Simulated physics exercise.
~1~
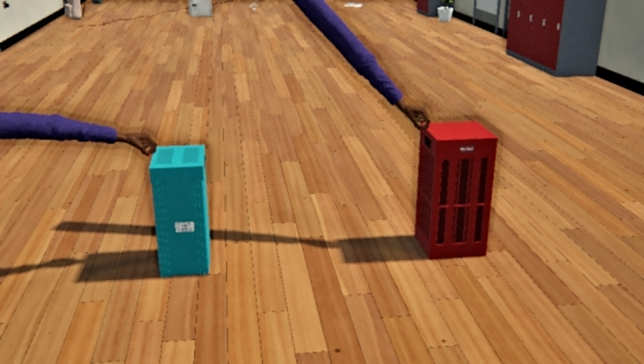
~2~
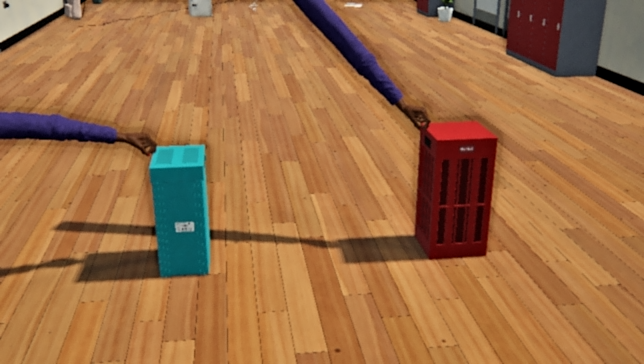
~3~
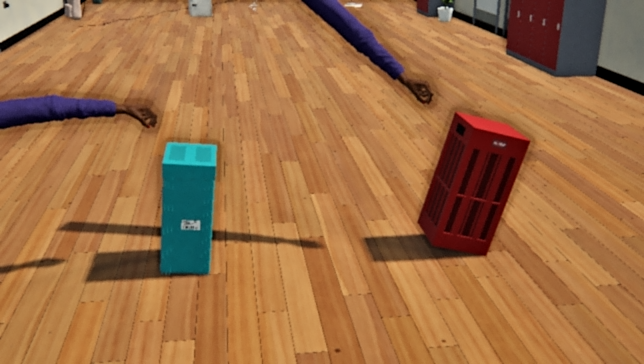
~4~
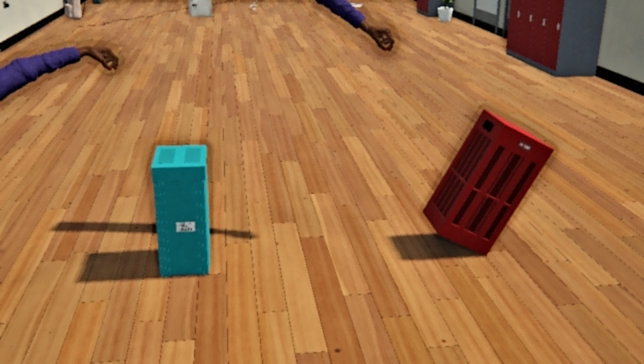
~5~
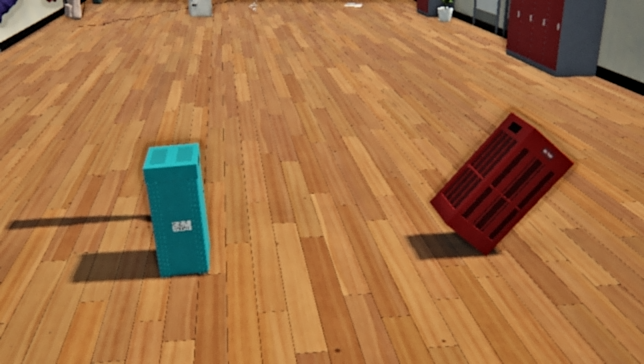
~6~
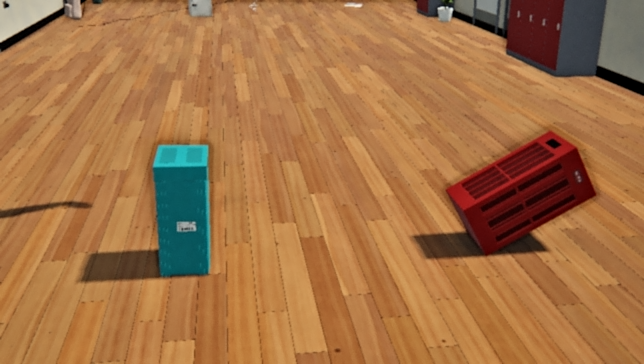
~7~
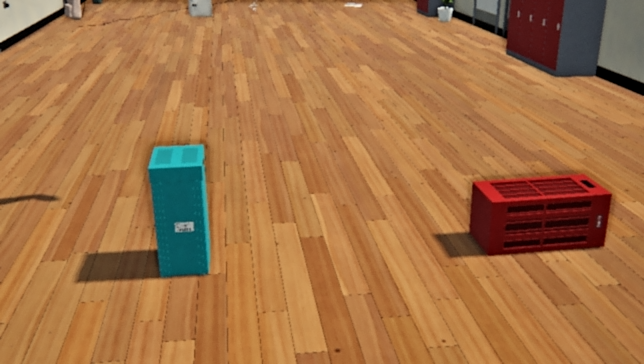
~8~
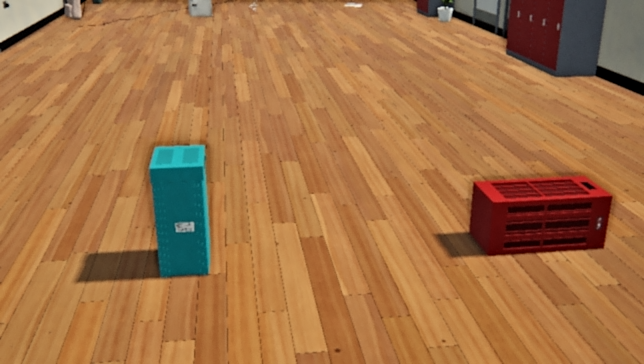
Two purple-sleeved arms reach in from the left and the top of a room with a wooden plank floor, seen from a raised, still viewpoint, their hands at a tall turquoise tote on the left and a tall red crate on the right. Both hands let go and draw back out of view. The turquoise tote rocks slightly from side to side, while the red crate leans steadily farther to the right. The crate tips over and lands on its side. At the end it lies still, and the turquoise tote stands upright.
